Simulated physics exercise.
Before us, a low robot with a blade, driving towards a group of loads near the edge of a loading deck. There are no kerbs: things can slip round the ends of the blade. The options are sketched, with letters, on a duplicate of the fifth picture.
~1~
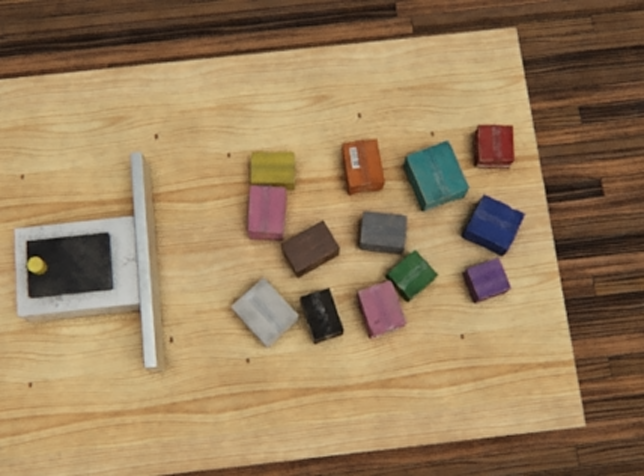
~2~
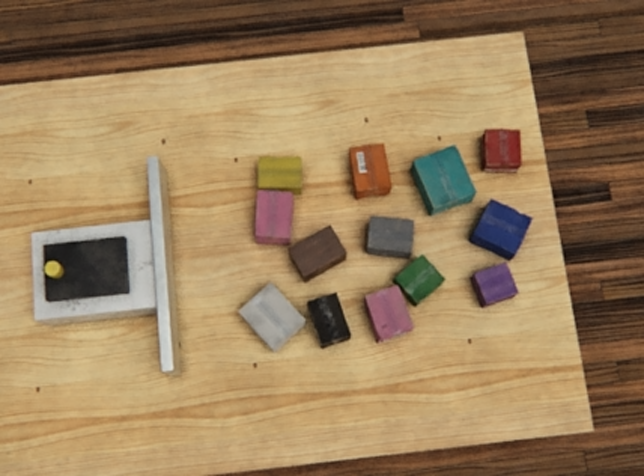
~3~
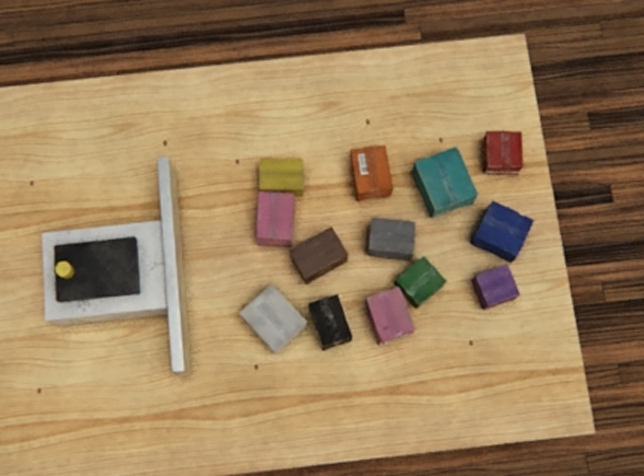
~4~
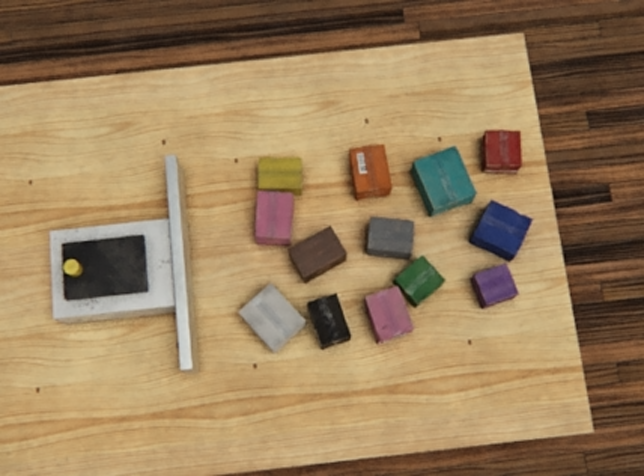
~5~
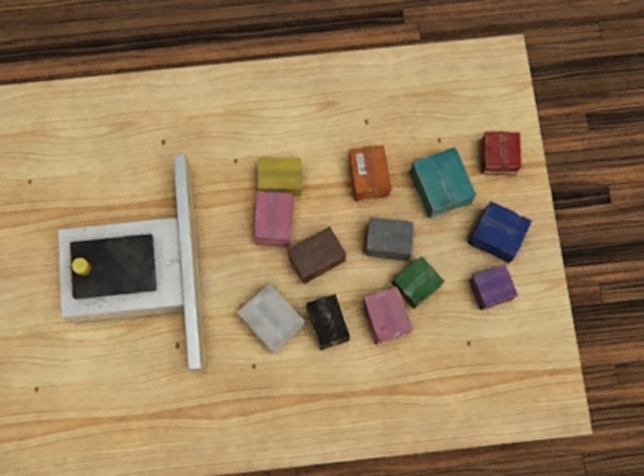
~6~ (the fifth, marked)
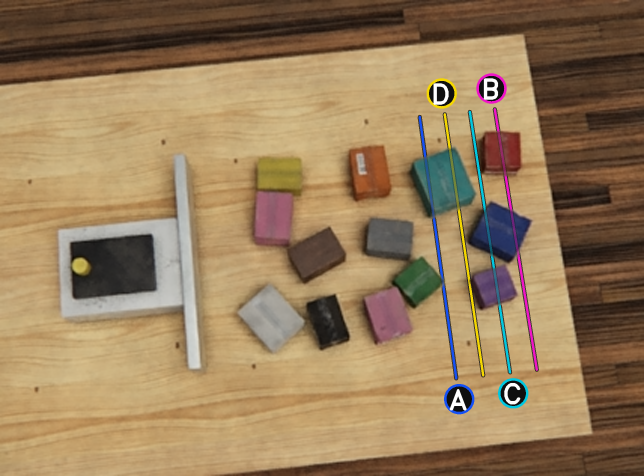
On a pale wooden deck with no kerbs, a low white robot with a wide blade moves slowly right towards a scattered group of coloured boxes and parcels, narrowing the gap, while the loads stay in place, untouched.
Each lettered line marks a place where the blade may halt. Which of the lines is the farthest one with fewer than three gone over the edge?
At A, and not beyond.
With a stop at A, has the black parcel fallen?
No.
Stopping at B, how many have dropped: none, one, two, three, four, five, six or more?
In all, six or more.
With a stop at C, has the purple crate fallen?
By then, yes.
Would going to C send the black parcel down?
No.
On the marked copy, A at (437, 243); B at (515, 235); C at (489, 238); D at (463, 240).
With A. Early on, robot (211, 256); white parcel (316, 329); black parcel (353, 321).
Further on, robot (303, 246); red parcel (505, 151); purple crate (506, 286).
At the end, robot (372, 239); red parcel over the edge; purple crate over the edge; two fallen.
As for the rest, B drops nine; C drops five; D drops four.
